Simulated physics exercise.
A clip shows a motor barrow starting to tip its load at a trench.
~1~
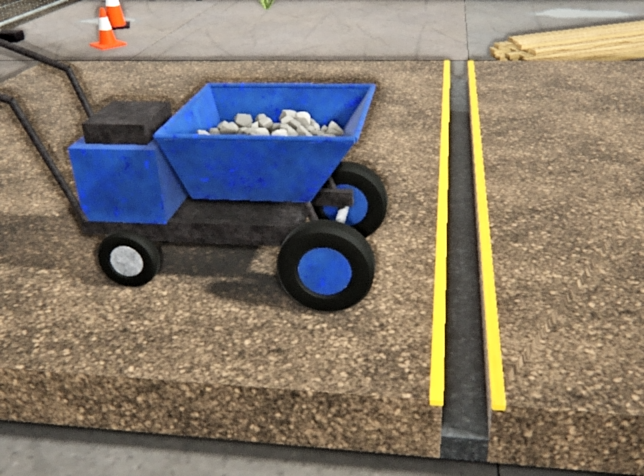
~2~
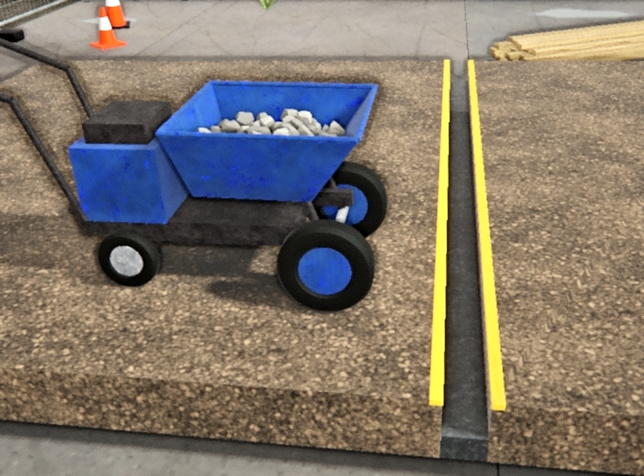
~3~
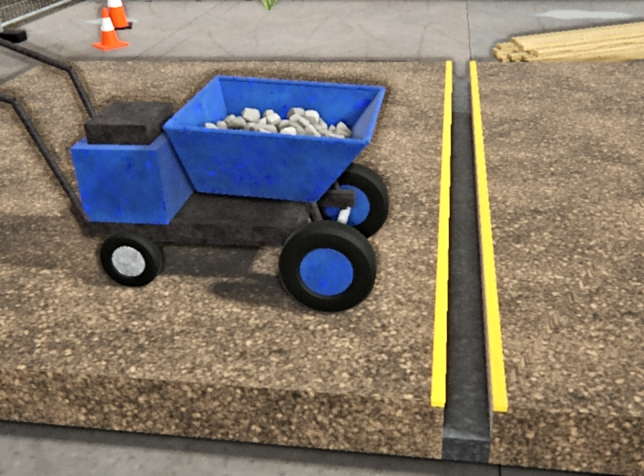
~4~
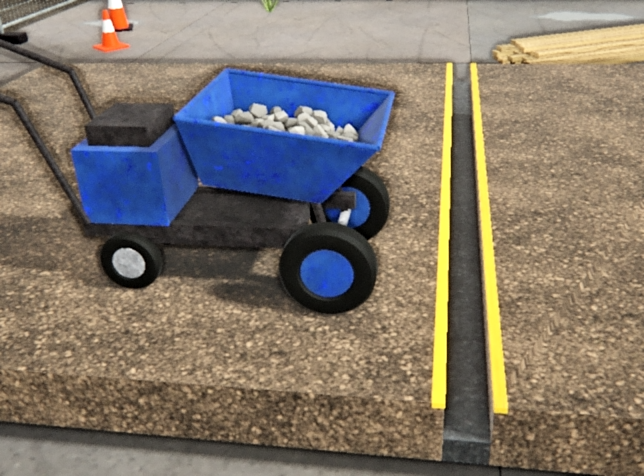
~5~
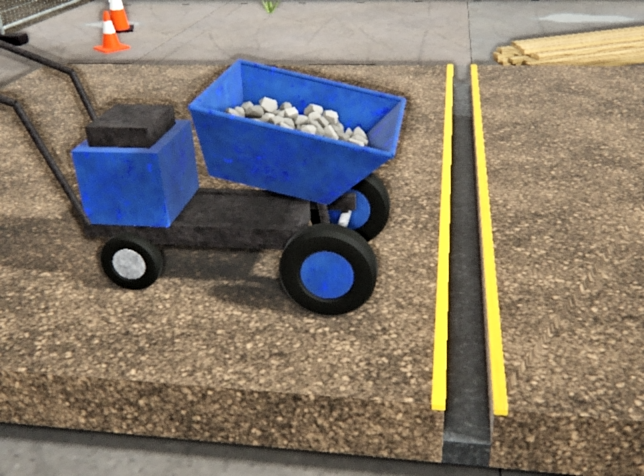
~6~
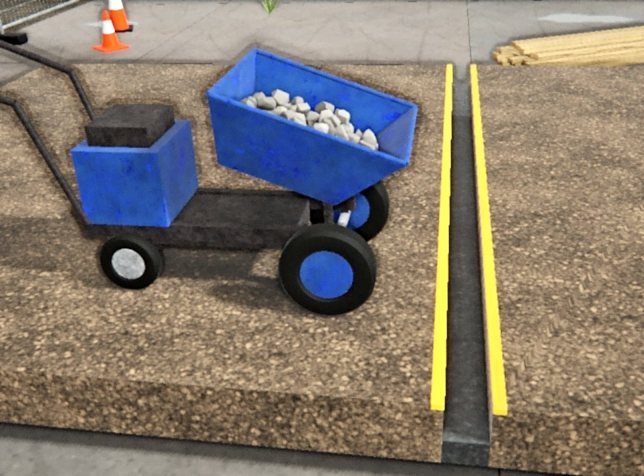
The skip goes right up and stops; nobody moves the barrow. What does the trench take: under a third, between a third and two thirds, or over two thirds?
Looks to me like the trench gets one-third to two-thirds of the load.
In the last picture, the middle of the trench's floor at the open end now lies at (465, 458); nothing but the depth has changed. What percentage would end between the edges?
The share comes to around 50 percent.
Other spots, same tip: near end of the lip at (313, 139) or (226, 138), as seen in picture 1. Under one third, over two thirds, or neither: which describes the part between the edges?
At the first place above two thirds, at the second below one third.
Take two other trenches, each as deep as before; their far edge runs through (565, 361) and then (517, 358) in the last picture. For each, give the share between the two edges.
100 % then 70 %, roughly.
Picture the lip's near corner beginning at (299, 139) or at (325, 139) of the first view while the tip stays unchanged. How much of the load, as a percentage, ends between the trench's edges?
70 and 70 percent, in that order.
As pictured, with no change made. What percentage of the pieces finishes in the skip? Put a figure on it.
Share in the skip: Around 0 %.
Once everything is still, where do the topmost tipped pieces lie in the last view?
Around (506, 261).
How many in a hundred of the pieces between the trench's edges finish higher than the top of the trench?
Roughly 5 %.
Soon, skip tipped steeply; all in the skip.
A while on, skip tipped right over; nearly all in the skip; a stray few in or heaped over the trench; a stray few beyond it; a stray few falling.
Towards the end, skip tipped right over; about a quarter in the skip; about a quarter in or heaped over the trench; about half beyond it.
Finally, skip tipped right over; about half in or heaped over the trench; about half beyond it.
